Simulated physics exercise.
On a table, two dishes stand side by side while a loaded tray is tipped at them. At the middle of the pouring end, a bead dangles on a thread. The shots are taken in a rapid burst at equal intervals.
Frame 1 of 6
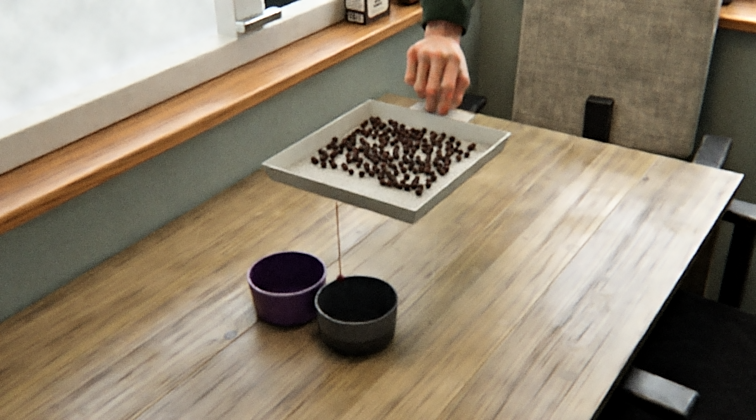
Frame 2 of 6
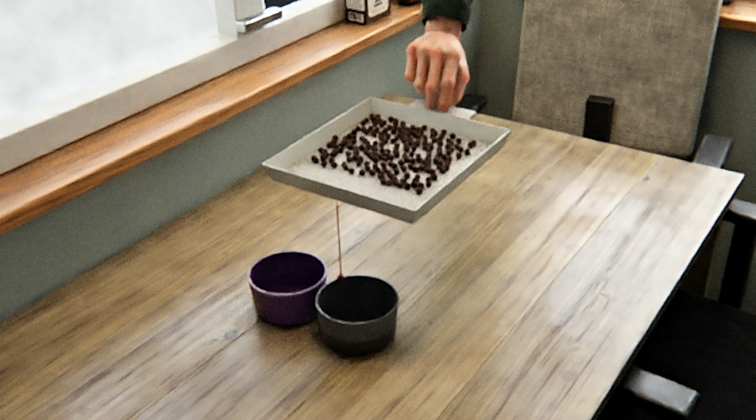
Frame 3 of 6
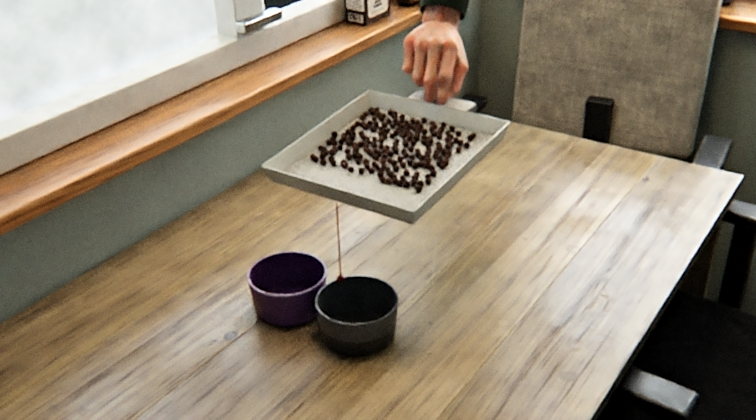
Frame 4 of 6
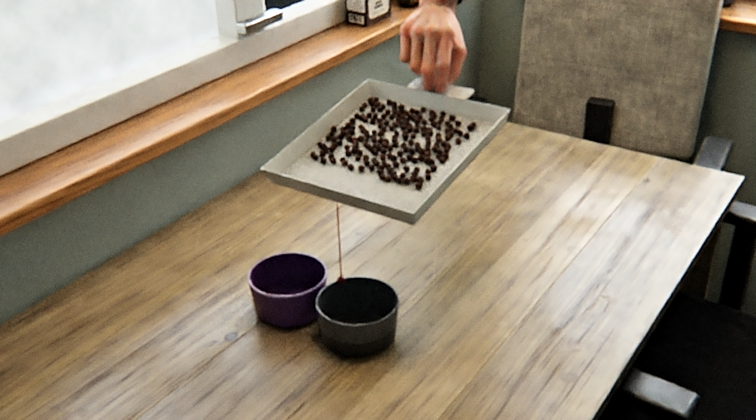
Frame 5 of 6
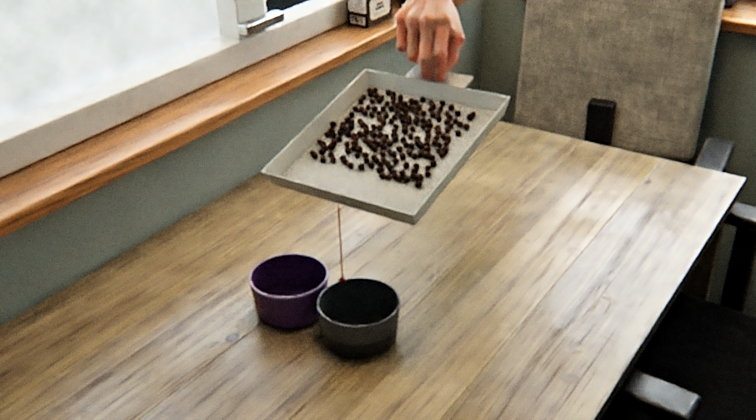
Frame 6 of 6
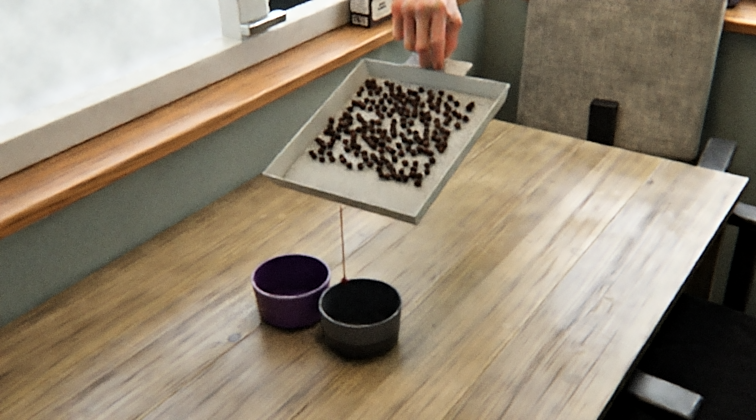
A hand gradually tilting a pale square tray of small dark berries above a purple bowl and a black bowl on a wooden table.
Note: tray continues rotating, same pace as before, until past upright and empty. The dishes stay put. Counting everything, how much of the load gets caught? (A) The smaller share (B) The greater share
The smaller share (A).
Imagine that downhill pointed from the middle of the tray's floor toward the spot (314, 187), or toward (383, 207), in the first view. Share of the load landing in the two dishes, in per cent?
Roughly 90 percent, then 20 percent.
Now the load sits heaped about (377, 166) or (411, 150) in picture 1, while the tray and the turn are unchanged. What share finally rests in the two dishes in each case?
It would be 30 in a hundred, and then 40 in a hundred.
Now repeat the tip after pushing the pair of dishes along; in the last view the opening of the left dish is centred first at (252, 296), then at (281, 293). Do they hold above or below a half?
At place one in excess of half; at place two in excess of half.
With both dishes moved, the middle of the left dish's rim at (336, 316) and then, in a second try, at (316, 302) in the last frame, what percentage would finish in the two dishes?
You'd get near 40 per cent and afterwards near 60 per cent.
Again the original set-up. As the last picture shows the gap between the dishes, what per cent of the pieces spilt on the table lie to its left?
90 per cent or thereabouts.
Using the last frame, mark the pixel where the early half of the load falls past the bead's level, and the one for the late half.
I'd place the first part at (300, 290) and the rest at (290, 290).
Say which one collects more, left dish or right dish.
Simple - it is the one placed left.
Soon after the last picture, tray tipped steeply; nearly all on the tray; a stray few in the right dish; a stray few outside both; a small part in the air.
A little later, tray tipped past a quarter turn; about a third on the tray; a small part in the right dish; a stray few in the left dish; a small part outside both; about a third in the air.
Later still, tray tipped past a quarter turn; a small part in the right dish; about a quarter in the left dish; about two thirds outside both.
At rest, tray tipped past a quarter turn; a small part in the right dish; about a quarter in the left dish; about two thirds outside both.
